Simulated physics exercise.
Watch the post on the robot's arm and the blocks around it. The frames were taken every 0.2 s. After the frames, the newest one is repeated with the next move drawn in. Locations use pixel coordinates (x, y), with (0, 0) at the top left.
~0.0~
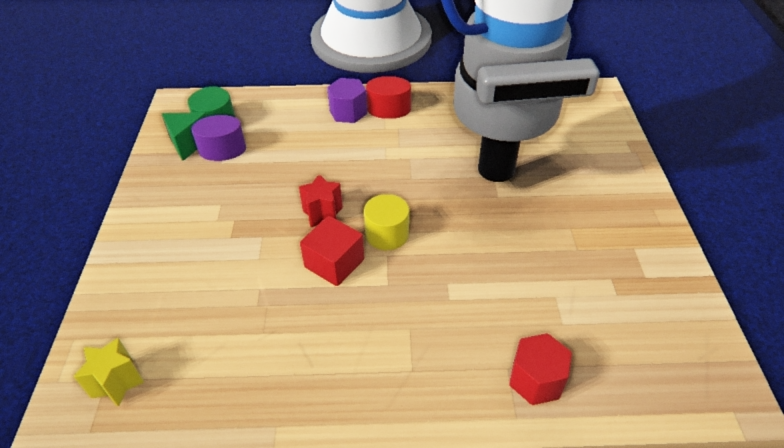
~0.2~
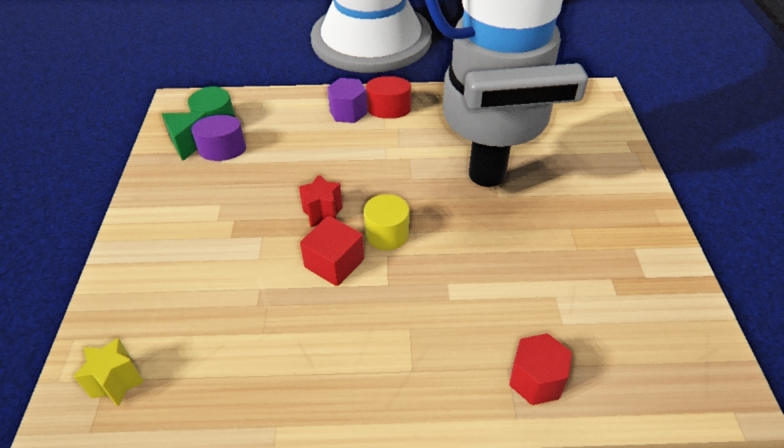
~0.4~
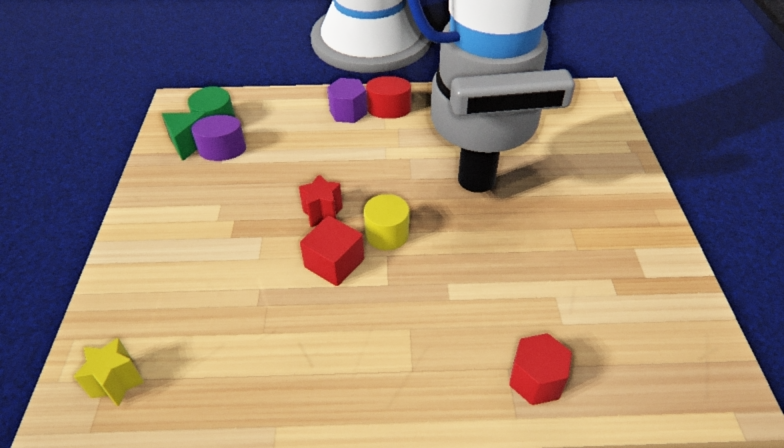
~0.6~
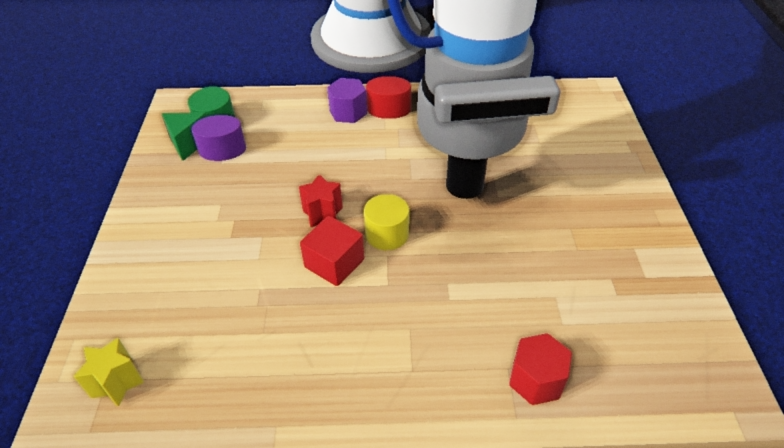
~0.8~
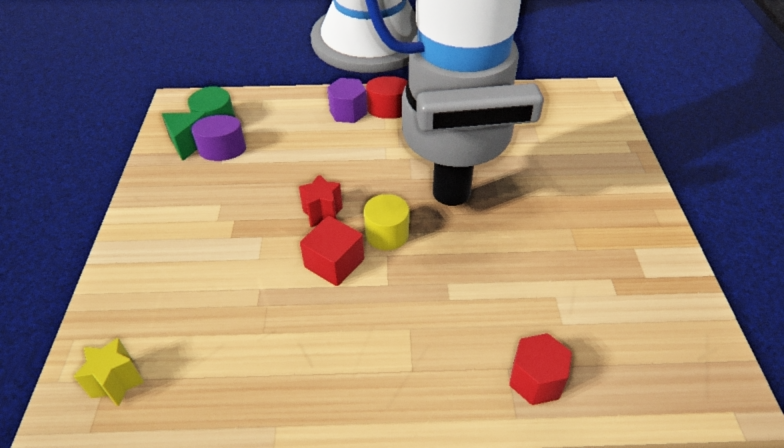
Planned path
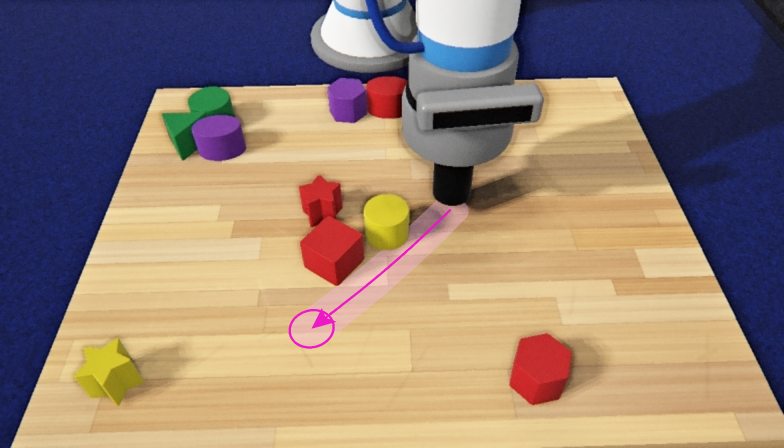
At first, a robot arm holds its black post over the upper right of a wooden board scattered with red, yellow, green and purple blocks. The arm then moves slowly left and slightly toward the viewer, bringing the post nearer the yellow cylinder, while all the blocks stay still.
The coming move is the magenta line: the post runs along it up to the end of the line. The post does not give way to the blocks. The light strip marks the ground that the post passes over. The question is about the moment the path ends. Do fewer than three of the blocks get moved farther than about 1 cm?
Going by the path, yes.
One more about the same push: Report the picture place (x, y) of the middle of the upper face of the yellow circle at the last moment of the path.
The middle of its upper face will lie at (364, 215).
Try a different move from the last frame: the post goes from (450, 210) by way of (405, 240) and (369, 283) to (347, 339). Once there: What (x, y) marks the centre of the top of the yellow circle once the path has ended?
In the picture, that point is around (339, 228).
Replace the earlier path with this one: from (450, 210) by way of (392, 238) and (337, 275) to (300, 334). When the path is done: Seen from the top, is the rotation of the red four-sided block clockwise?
My answer is yes.
The drawn path runs from (450, 210) through (389, 266) to (312, 328).
On the path given first. One third of the way, post at (411, 231); yellow circle at (370, 215).
Two thirds of the way, post at (364, 270); red four-sided block at (328, 239); yellow circle at (364, 215).
At the end, post at (309, 312); red star-shaped block not moved; red four-sided block at (328, 239); yellow circle at (364, 215).
